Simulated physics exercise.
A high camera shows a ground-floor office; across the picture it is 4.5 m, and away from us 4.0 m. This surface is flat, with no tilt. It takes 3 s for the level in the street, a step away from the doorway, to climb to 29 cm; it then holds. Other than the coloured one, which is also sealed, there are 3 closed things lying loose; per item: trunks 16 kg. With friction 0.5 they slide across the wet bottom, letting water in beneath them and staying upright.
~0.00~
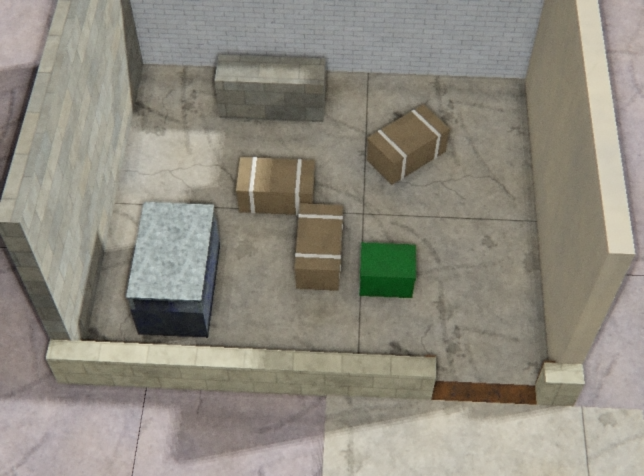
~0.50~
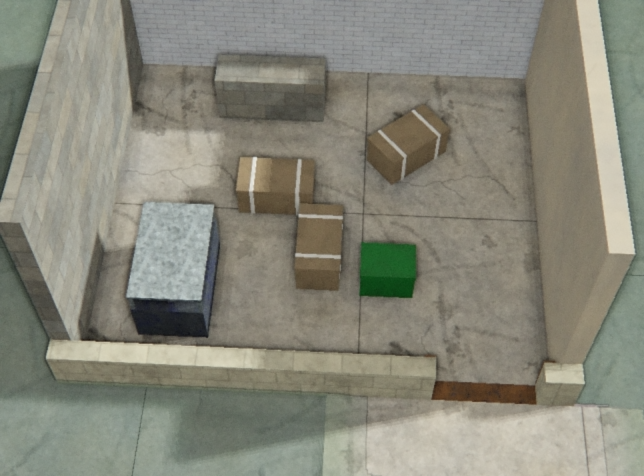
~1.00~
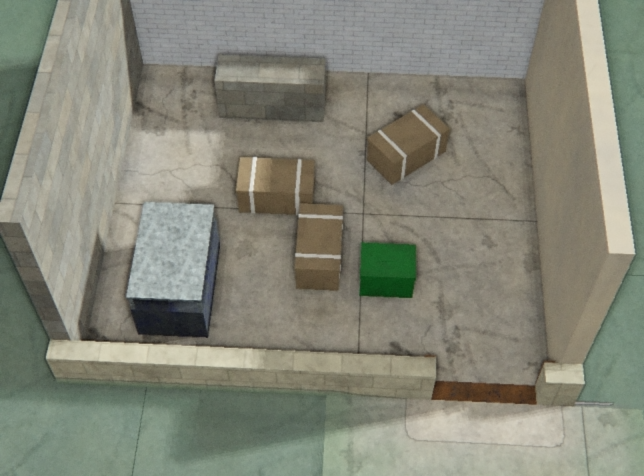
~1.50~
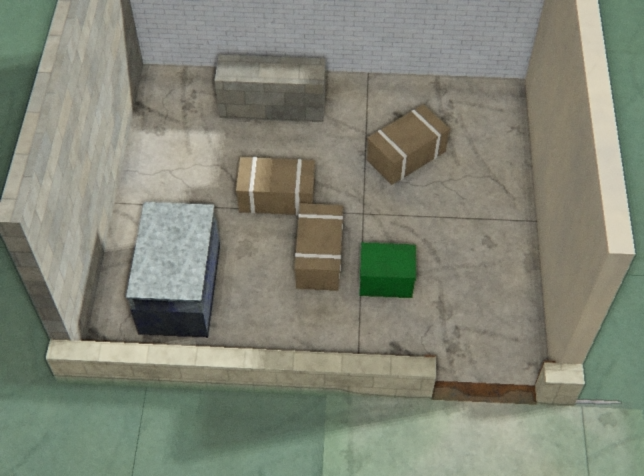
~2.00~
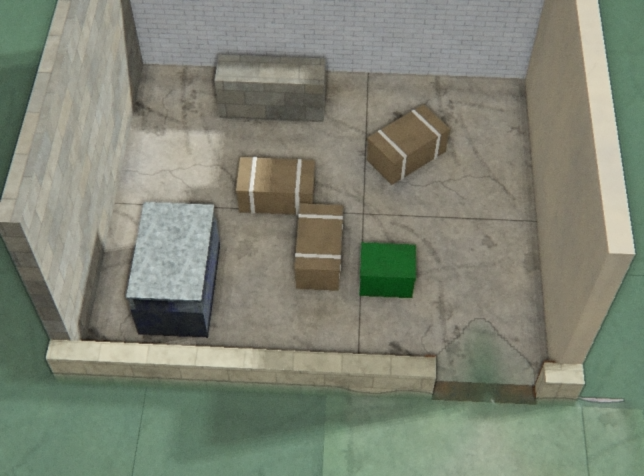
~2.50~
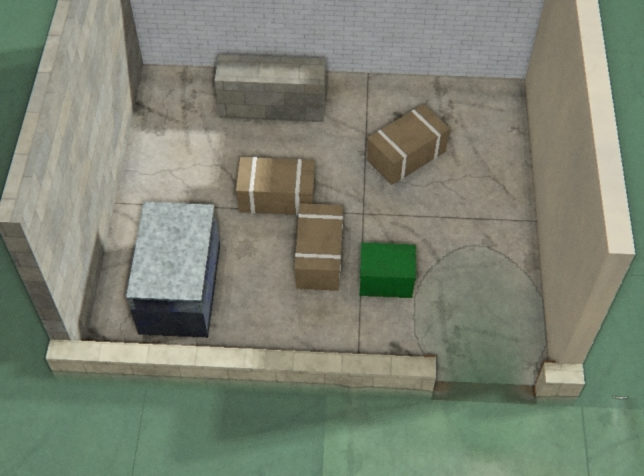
A roofless ground-floor room with a pale brick back wall, side walls and a low front wall with a doorway gap at right is seen from a high, still camera. A grey block stands at the back, a blue-sided, pale-topped block at front left, and three white-banded brown boxes and a green chest between. Greenish water covers the ground outside, then spreads through the doorway across the floor, while everything inside stays put.
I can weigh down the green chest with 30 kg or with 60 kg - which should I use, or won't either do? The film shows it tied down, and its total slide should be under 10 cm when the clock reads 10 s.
Go with the lighter one.
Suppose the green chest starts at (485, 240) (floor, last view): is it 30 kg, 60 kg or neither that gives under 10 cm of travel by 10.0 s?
The answer: You need the heavier weight.
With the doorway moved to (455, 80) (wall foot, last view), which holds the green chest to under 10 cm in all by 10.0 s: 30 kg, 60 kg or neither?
Result: The heavier mass is required.
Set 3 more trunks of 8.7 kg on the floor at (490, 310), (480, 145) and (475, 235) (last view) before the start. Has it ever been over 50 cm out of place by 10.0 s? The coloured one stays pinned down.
Note, in sequence: Exceeded, exceeded, exceeded.
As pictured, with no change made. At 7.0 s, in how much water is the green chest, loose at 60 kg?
About 6 cm.
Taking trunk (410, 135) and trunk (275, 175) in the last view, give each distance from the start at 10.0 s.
They've ended up 100 cm and 60 cm away, in that order.
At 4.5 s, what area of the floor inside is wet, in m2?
Close to 9.0 m2, I'd say.
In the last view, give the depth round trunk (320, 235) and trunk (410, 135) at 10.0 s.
Close to 7 and 16 centimetres.
After 3.5 s the green chest would be 0 cm from its start with 30 kg and 0 cm from its start with 60 kg; 4 cm of water round it then.
After 4.5 s the green chest would be 0 cm from its start with 30 kg and 0 cm from its start with 60 kg; 6 cm of water round it then.
After 7.0 s the green chest would be 0 cm from its start with 30 kg and 0 cm from its start with 60 kg; 6 cm of water round it then.
After 10.0 s the green chest would be 0 cm from its start with 30 kg and 0 cm from its start with 60 kg; 9 cm of water round it then.
